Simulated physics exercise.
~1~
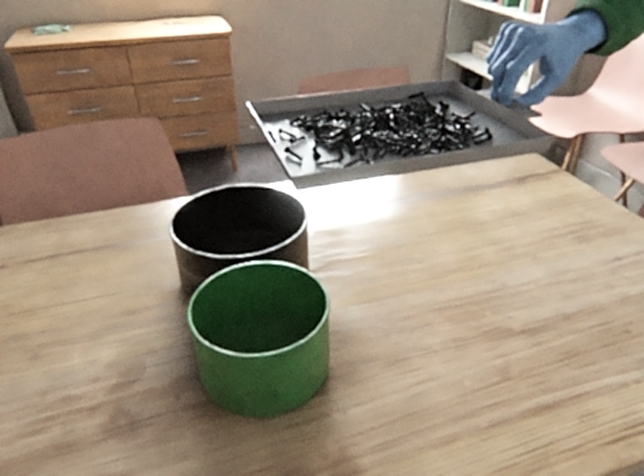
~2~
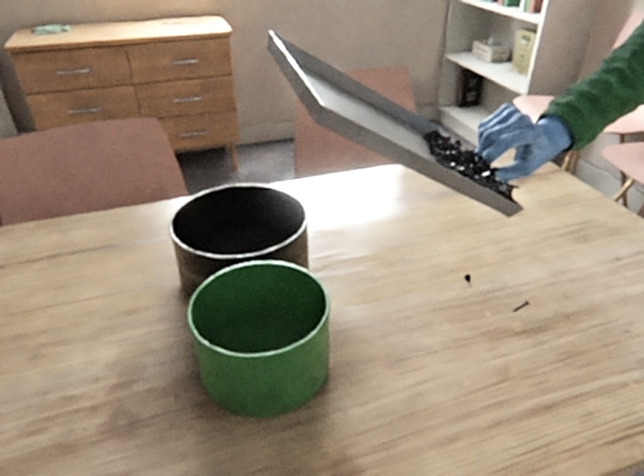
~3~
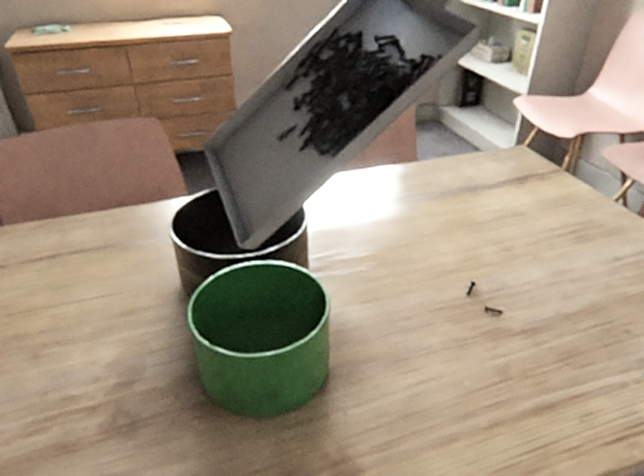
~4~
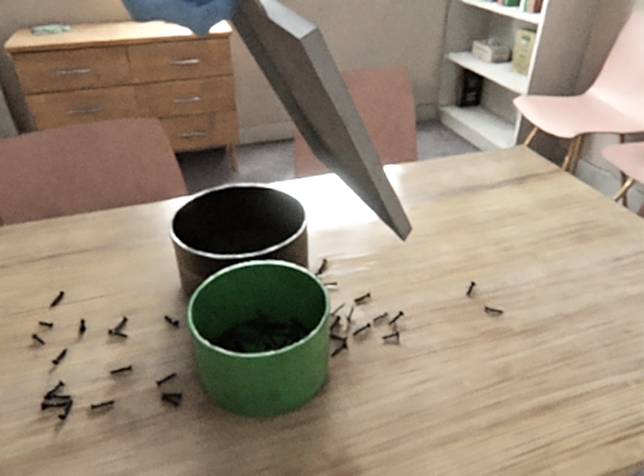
A tray of black screws was lifted by a gloved hand and tipped over a green pot and a black pot on a wooden table, dropping many screws into the green one while others scattered across the tabletop.
